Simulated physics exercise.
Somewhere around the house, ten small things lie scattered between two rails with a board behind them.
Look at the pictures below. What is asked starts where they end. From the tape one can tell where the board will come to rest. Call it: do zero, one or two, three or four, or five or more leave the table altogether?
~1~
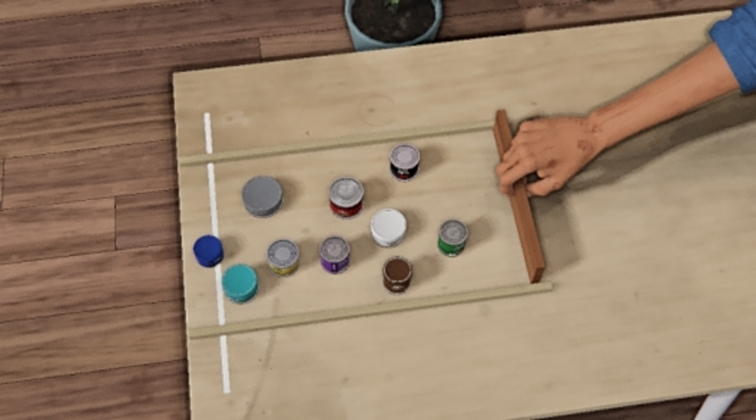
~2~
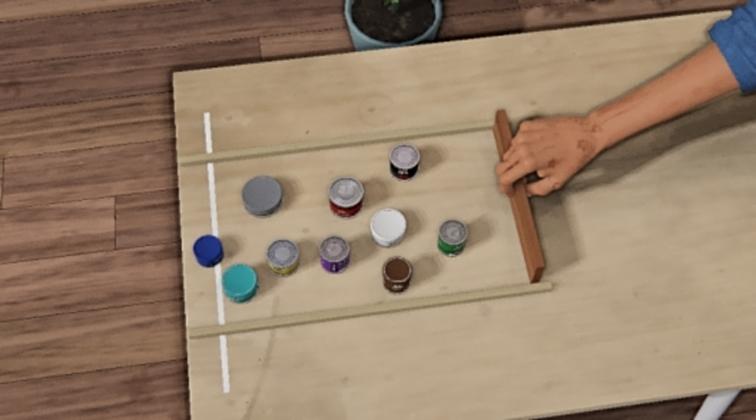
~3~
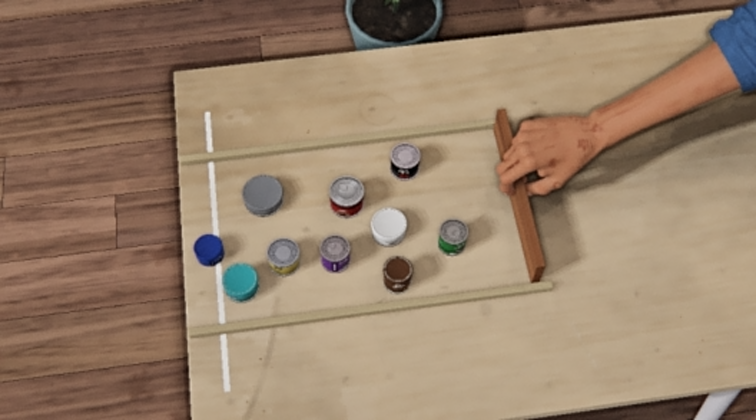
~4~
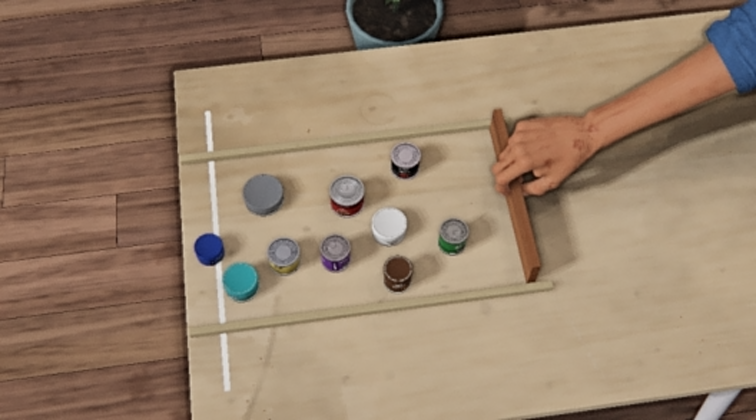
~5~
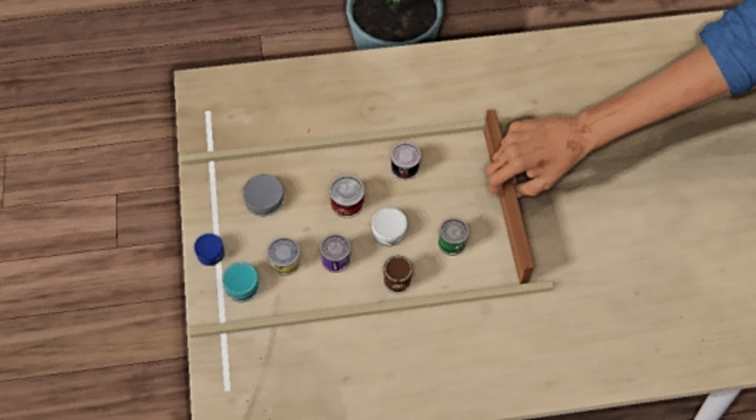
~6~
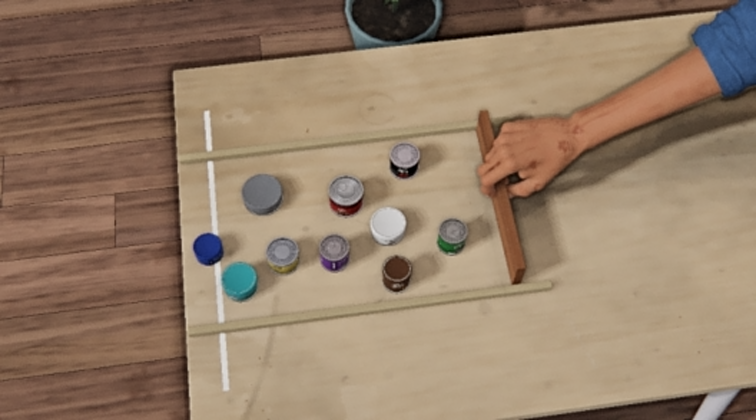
Five or more.
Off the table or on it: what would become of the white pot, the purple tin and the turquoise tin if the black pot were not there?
White pot still up, purple tin down, turquoise tin down.
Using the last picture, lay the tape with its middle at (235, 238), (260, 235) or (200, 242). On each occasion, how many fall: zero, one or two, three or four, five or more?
Lab note - count per position: Just one or two; one or two; five or more.
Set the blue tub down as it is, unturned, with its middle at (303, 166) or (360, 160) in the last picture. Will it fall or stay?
One after the other: It keeps its spot; it keeps its spot.
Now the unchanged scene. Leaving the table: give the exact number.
The count is 5.
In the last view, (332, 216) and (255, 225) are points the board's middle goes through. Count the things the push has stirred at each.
Counts: 7 / 10.
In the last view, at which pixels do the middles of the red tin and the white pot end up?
Red tin: About (196, 214); white pot: About (198, 246).
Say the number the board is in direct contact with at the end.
5 of them.
A little later, none off yet; blue tub at rest near (208, 249); turquoise tin at rest near (240, 282); grey pot at rest near (262, 195).
Next, none off yet; blue tub shifted about its own width near (181, 242); turquoise tin shifted a little near (227, 291); grey pot shifted about its own width near (215, 196).
When it is over, the number that fall off is five or more; down, purple tin, yellow pot, grey pot, turquoise tin and blue tub.
